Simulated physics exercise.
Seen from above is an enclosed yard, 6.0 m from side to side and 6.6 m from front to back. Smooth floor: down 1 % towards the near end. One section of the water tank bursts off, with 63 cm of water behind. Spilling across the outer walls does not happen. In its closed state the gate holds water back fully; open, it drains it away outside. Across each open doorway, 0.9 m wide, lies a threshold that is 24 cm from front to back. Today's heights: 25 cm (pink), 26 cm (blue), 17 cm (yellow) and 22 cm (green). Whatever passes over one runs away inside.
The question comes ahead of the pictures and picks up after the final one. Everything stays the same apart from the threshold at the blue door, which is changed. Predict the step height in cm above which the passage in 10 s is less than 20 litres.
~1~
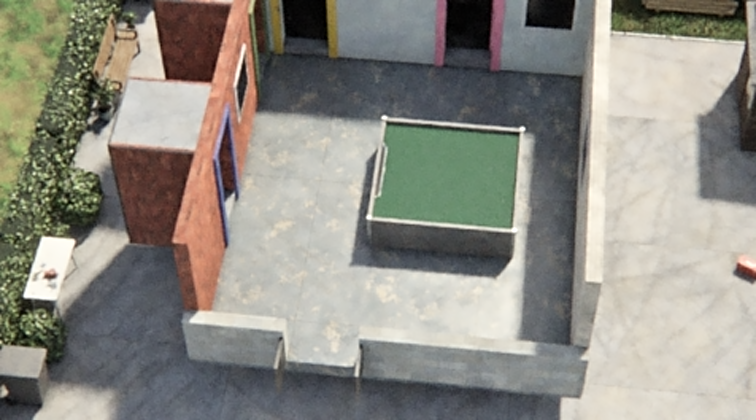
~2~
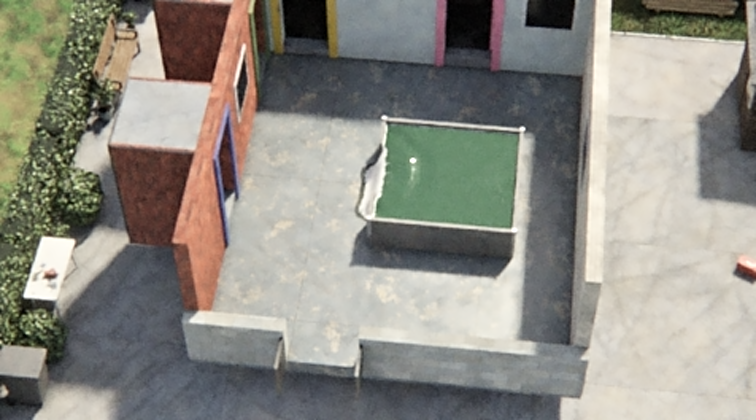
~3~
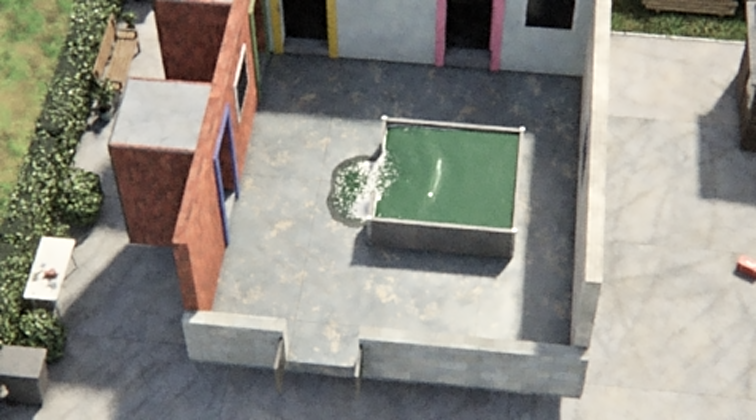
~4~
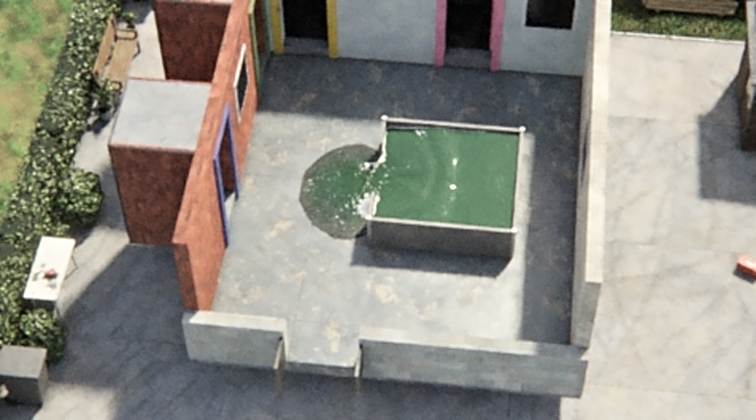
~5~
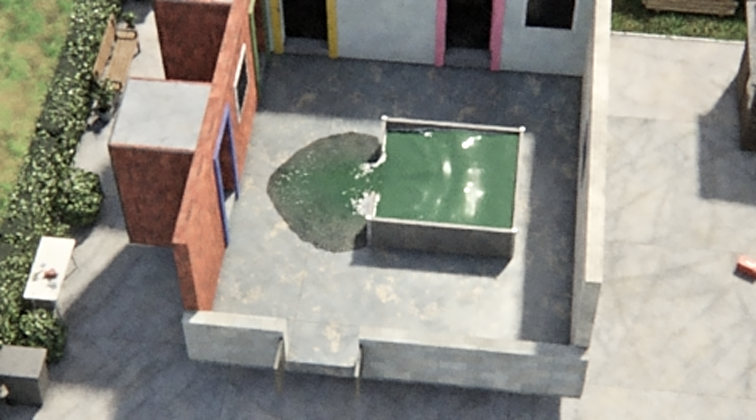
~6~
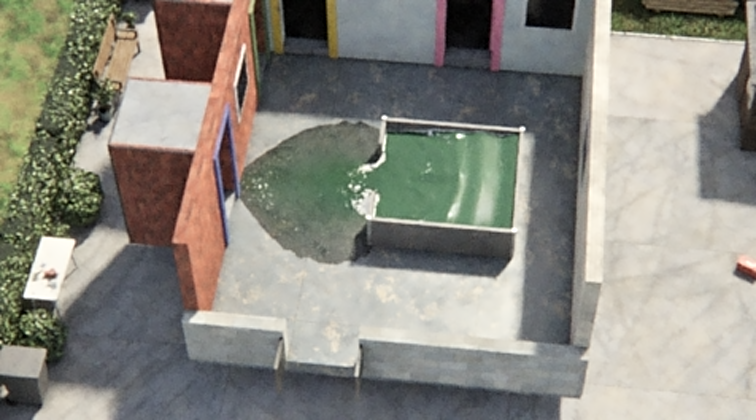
About 24 cm of height.
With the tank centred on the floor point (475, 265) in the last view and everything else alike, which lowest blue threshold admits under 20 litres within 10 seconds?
Then about 23 centimetres at the least.
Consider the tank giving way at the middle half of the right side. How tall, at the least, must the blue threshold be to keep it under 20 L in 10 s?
It needs to be about 11.0 cm high.
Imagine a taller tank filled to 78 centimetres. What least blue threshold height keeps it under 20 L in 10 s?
About 31 cm.
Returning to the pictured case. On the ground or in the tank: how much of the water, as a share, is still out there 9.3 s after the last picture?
Around 92 in a hundred parts remain.
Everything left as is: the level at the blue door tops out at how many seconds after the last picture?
Roughly 1.4 s.
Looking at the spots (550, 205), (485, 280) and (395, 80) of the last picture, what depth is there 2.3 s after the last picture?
The depths come to about 0, 0 and 1 cm.
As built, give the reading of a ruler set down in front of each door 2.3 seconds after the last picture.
Lab note, cm: Pink 0; blue 25; yellow 24; green 17.
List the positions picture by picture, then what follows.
The first picture shows still water, 63 cm deep, in the water tank at (447, 176); the blue door at (227, 183) is dry.
In the second picture, the gap is at (379, 186), the front 0.3 m out at (361, 214); the back of the water tank holds 63 cm.
In the third picture, water pours out at (379, 187) and has run 0.8 m, to (332, 203); about 11 cm deep outside, 63 cm at the back.
In the fourth picture, the front is at (305, 201), 1.3 m from the gap at (379, 187); 2.0 m2 of floor is wet, 63 cm left at the back.
In the fifth picture, water pours out at (379, 187) and has run 1.9 m, to (272, 193); about 6 cm deep outside, 63 cm at the back.
In the sixth picture, the front is at (240, 187), 2.5 m from the gap at (379, 185); 4.9 m2 of floor is wet, 62 cm left at the back; 0.4 m in a straight line remain to the blue door at (227, 183).
Then, 0.7 s after the last picture water covers 25 % of the floor, deepest (38 cm) near (371, 191); 29 cm at the blue door, 0 litres in over its 26 cm threshold.
Then, 2.3 s after the last picture water covers 35 % of the floor, deepest (34 cm) near (206, 340); 25 cm at the blue door, 10 litres in over its 26 cm threshold.
Then, 9.3 s after the last picture water covers 100 % of the floor, deepest (16 cm) near (521, 228); 9 cm at the blue door, 12 litres in over its 26 cm threshold.
At the blue door as built, the water peaked near 31 cm, 1.3 s after the last picture.
Run again over the same 10 s with other heights there, 47 litres in over 21 cm, 5 litres over 28 cm. The limit of 20 litres is kept from about 24 cm up.
